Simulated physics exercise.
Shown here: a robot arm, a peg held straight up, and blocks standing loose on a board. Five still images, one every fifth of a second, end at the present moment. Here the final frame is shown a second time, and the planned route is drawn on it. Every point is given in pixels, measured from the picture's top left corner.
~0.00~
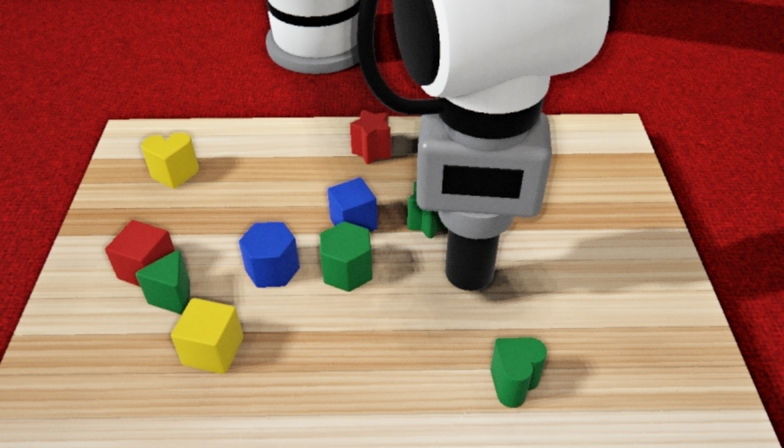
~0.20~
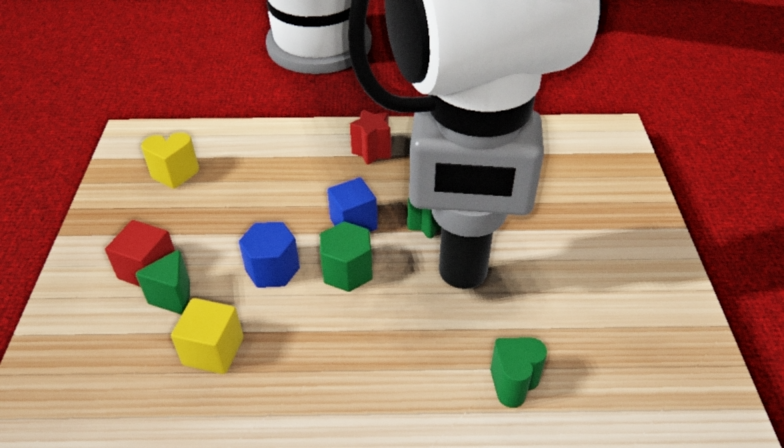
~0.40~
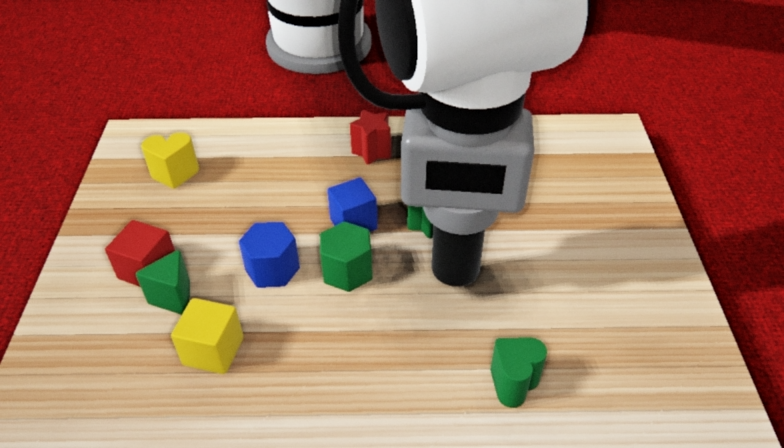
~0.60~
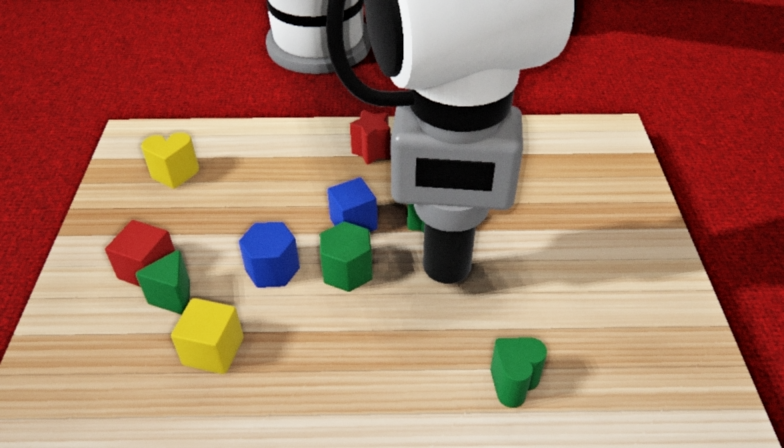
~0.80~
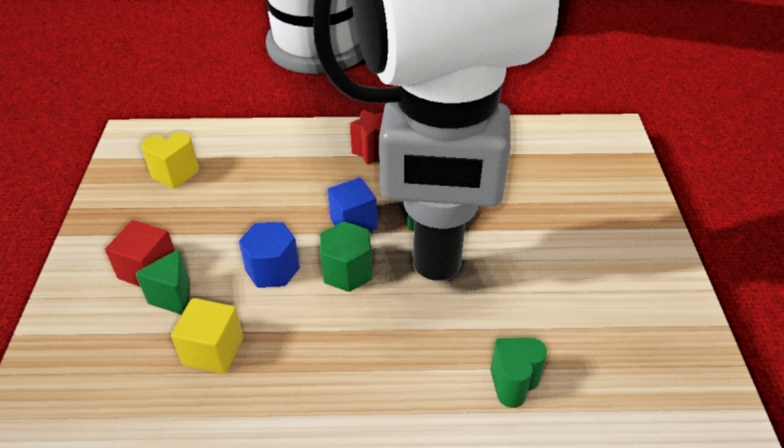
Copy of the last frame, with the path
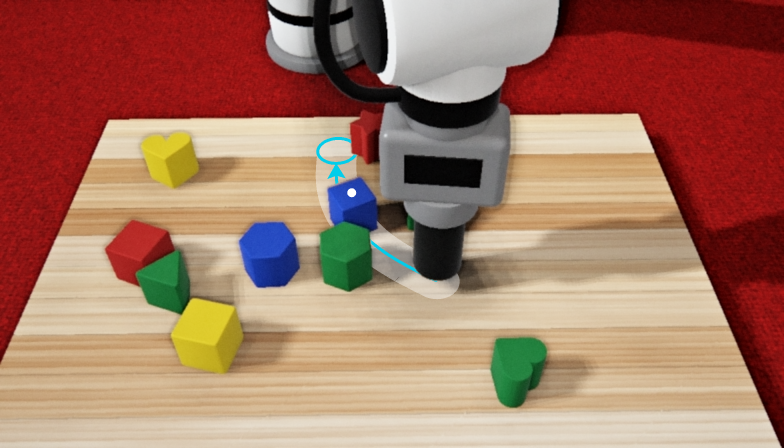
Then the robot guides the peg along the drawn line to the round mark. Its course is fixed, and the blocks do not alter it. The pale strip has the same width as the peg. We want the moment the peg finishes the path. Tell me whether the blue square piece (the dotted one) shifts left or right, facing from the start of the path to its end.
The left-hand side.
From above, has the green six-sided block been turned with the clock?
In short: No.
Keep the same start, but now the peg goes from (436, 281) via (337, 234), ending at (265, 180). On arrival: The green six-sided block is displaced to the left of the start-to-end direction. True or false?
That statement is accurate.
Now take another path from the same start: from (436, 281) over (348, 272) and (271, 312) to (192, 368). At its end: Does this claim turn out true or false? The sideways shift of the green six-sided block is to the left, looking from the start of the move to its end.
The statement is false.
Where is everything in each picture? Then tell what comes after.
The first picture shows tip of the peg at (469, 274), middles of tops, green six-sided block at (345, 241), blue square piece at (352, 193), red star block at (371, 121), green star block hidden.
The second picture shows peg at (463, 273), nothing pushed.
The third picture shows peg at (455, 270), nothing pushed.
The fourth picture shows peg at (447, 268), nothing pushed.
The fifth picture shows peg at (437, 265), green six-sided block at (345, 241), blue square piece at (352, 193), red star block at (371, 121), green star block hidden.
The line goes from (436, 281) via (373, 243) and (340, 197), ending at (337, 151); the dot is on the blue square piece.
The first path, step by step. One third of the way, peg at (372, 227); green six-sided block at (335, 238), turned 30° anticlockwise; blue square piece at (347, 189).
Two thirds of the way, peg at (338, 181); green six-sided block at (335, 237), turned 30° anticlockwise; blue square piece at (305, 151), turned 40° anticlockwise.
At the end, peg at (336, 135); green six-sided block at (335, 237), turned 30° anticlockwise; blue square piece at (295, 141), turned 65° anticlockwise; red star block at (372, 117), turned 30° clockwise; green star block unmoved.
